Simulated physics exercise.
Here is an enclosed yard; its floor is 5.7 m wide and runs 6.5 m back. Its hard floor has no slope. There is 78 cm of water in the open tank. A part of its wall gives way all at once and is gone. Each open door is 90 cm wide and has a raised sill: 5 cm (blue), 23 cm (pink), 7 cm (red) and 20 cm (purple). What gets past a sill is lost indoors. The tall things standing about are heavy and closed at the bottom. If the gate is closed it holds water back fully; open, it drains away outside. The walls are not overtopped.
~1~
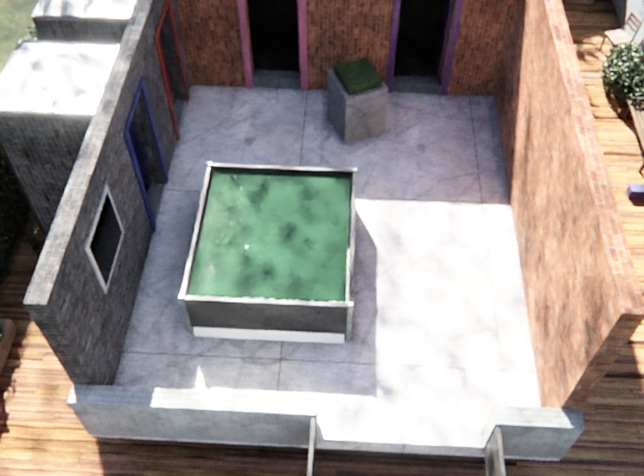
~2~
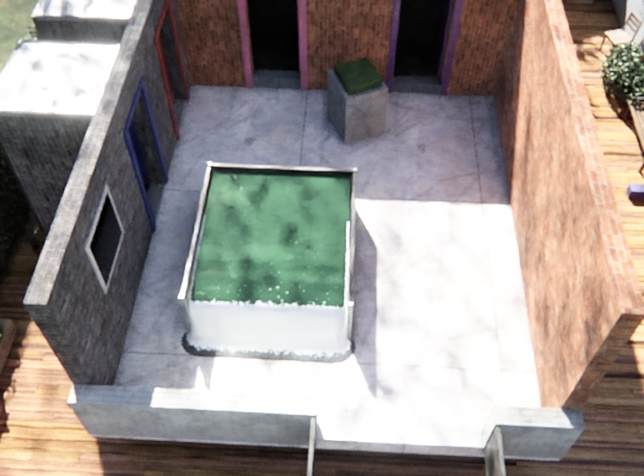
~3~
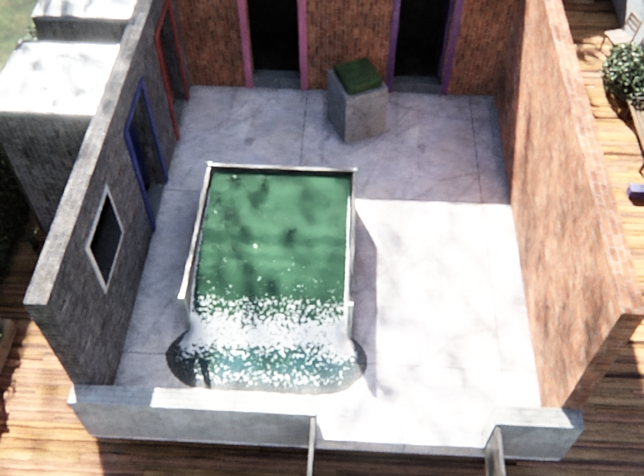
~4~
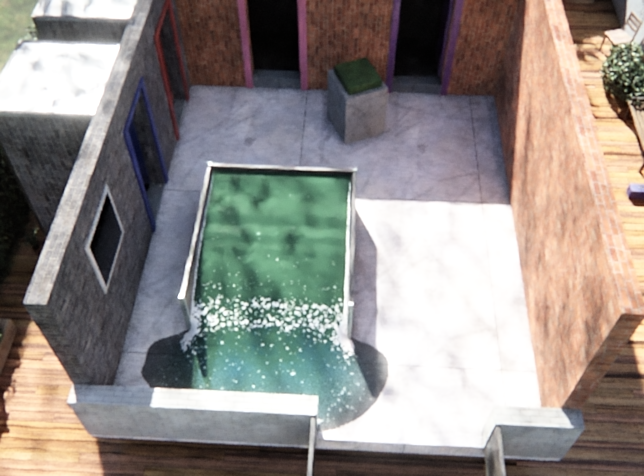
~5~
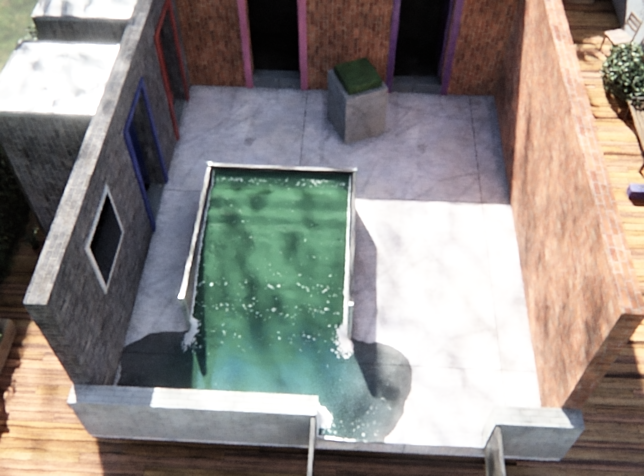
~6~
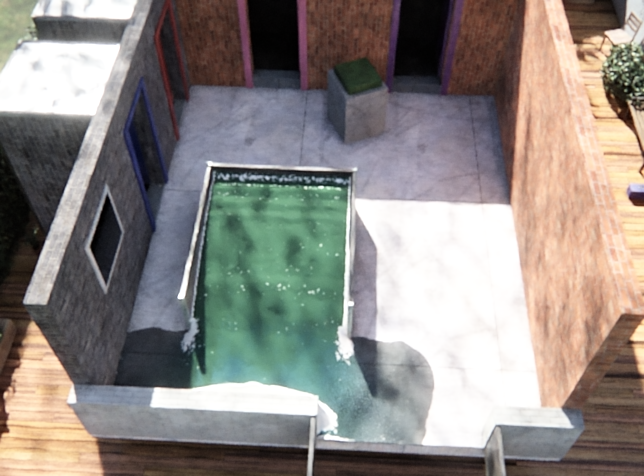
Green water bursting through the open front of a square tank and spreading across the pale floor of a brick-walled yard.
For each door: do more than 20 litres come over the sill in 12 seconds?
Door by door: At the blue door it passes the limit; at the pink door it does not reach the limit; at the red door it passes the limit; at the purple door it keeps below the limit.
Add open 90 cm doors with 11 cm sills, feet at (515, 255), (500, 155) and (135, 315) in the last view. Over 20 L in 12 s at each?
In turn: Under, not over, over.
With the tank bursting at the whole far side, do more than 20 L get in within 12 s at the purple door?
Against that limit: Purple below.
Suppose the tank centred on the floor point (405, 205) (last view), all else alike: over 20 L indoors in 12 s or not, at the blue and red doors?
Against that limit: Blue under, red under.
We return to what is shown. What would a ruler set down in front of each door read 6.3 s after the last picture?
In cm: Blue 6, pink 9, red 9, purple 5.
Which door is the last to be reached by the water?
Last comes the purple one.
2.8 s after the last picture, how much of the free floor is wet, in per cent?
Near 55 per cent is wet.
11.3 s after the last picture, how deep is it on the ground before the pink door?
About 9.0 cm.
Then, 0.7 s after the last picture water covers 15 % of the floor and is deepest (68 cm) near (122, 410); blue door not reached, pink door not reached, red door not reached, purple door not reached.
Then, 1.5 s after the last picture water covers 30 % of the floor and is deepest (57 cm) near (109, 410); blue door 5 cm at the sill, 0 L in, pink door not reached, red door not reached, purple door not reached.
Then, 2.8 s after the last picture water covers 55 % of the floor and is deepest (44 cm) near (192, 85); blue door 6 cm at the sill, 0 L in, pink door 12 cm at the sill, 0 L in, red door 12 cm at the sill, 2 L in, purple door not reached.
Then, 6.3 s after the last picture water covers 95 % of the floor and is deepest (17 cm) near (494, 116); blue door 6 cm at the sill, 14 L in, pink door 9 cm at the sill, 0 L in, red door 9 cm at the sill, 38 L in, purple door 5 cm at the sill, 0 L in.
Then, 11.3 s after the last picture water covers 100 % of the floor and is deepest (14 cm) near (189, 98); blue door 10 cm at the sill, 36 L in, pink door 9 cm at the sill, 0 L in, red door 8 cm at the sill, 52 L in, purple door 5 cm at the sill, 0 L in.
